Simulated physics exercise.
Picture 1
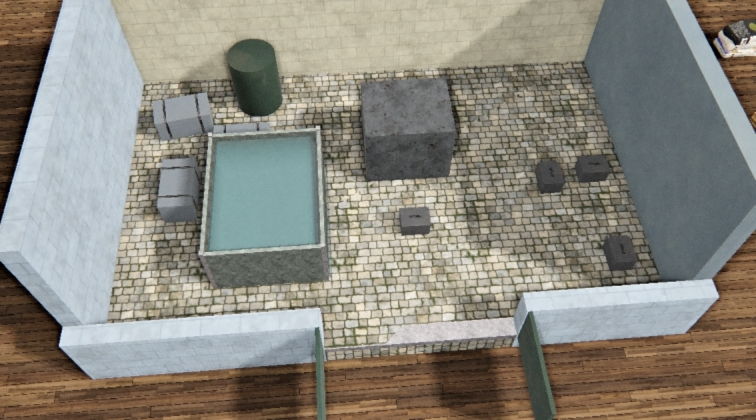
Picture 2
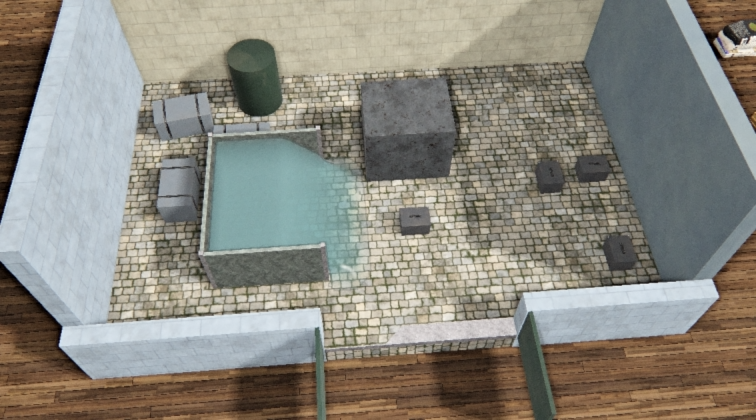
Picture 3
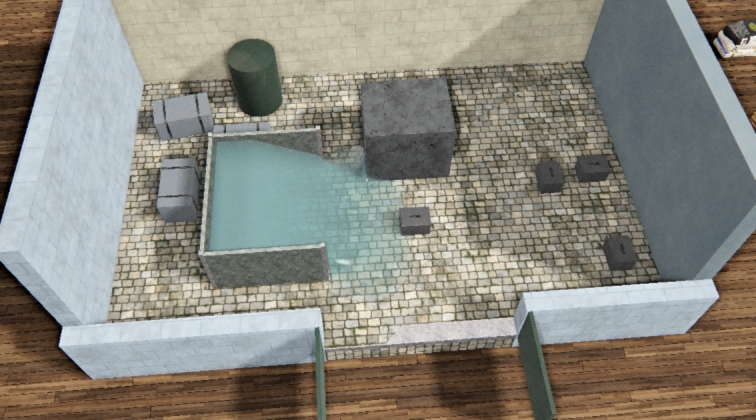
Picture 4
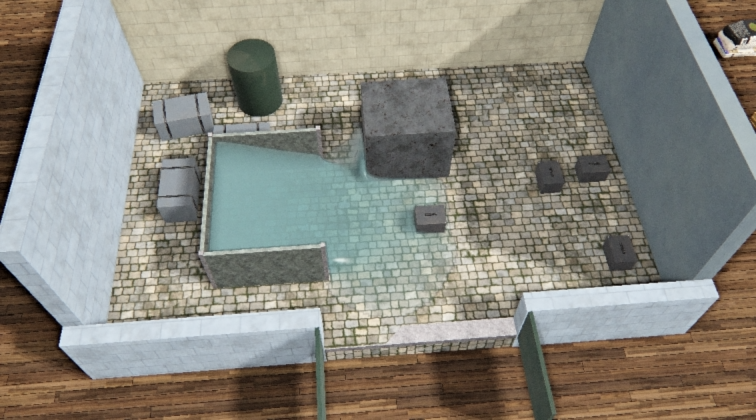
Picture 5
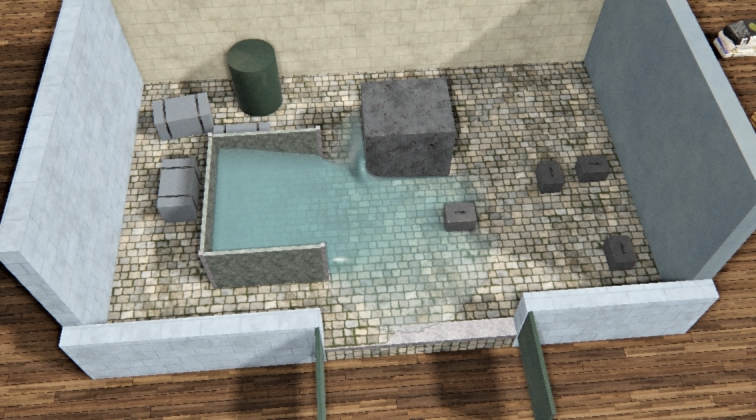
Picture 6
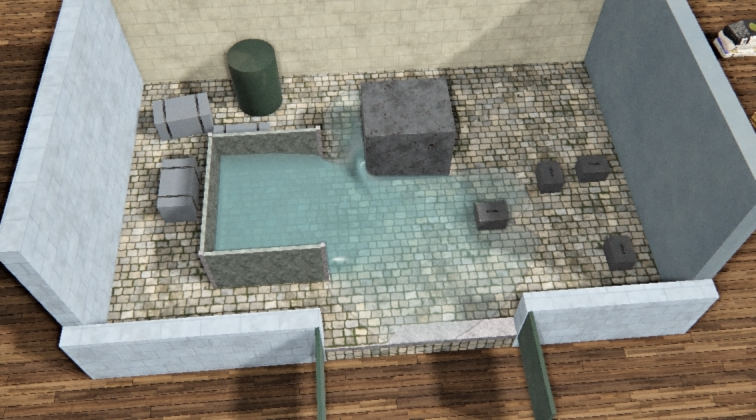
The clip shows a walled, cobbled yard from above as one side of a water-filled tank opens and water spreads rightward around a large dark block, then pushes a small dark box to the right while the other objects stay put.
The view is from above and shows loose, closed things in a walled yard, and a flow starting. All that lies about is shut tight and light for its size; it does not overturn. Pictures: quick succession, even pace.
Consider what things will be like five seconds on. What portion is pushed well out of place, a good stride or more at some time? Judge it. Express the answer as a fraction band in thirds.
Fraction band: 1/3 to 2/3.
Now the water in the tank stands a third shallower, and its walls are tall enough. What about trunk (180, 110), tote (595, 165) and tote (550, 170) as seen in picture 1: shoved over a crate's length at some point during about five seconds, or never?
The first stayed below the mark, the next passed the mark, and the last passed the mark.
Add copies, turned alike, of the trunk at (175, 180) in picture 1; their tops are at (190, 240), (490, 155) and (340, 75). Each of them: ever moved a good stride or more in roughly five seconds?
Sequence: Doesn't go far, travels that far, doesn't go far.
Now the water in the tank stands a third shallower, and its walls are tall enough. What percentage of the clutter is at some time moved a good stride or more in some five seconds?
60 per cent.
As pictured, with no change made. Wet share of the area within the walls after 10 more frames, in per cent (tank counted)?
65 %, give or take.
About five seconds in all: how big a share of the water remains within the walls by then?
I make it 84 per cent.
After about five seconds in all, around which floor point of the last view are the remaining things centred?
Roughly (383, 144).
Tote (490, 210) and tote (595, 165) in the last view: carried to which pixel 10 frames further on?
(638, 205) and (613, 142), about.
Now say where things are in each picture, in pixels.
In the first picture, a tote at (415, 216), on the bottom; a trunk at (241, 136), on the bottom; 0 of 7 have shifted.
In the second picture, a tote at (415, 216), on the bottom; a trunk at (241, 136), on the bottom; 0 of 7 have shifted.
In the third picture, a tote at (415, 216) rests on the ground; a trunk at (241, 136), on the bottom; 0 of 7 have shifted.
In the fourth picture, a tote at (430, 215) rests on the ground, close to its start; a trunk at (241, 136) rests on the ground; 1 of 7 have shifted.
In the fifth picture, a tote at (460, 212), on the bottom, a stride from its start; a trunk at (241, 136), on the bottom; 1 of 7 have shifted.
In the sixth picture, a tote at (492, 211), on the bottom, a stride from its start; a trunk at (241, 136) rests on the ground; 1 of 7 have shifted.
A moment on, 1 of 7 are well off their spots; 0 afloat.
Next, 2 of 7 are well off their spots; 4 afloat.
Later, 4 of 7 are well off their spots; 4 afloat.
In the end, 4 of 7 are well off their spots, and 4 have been at some point; 4 afloat.
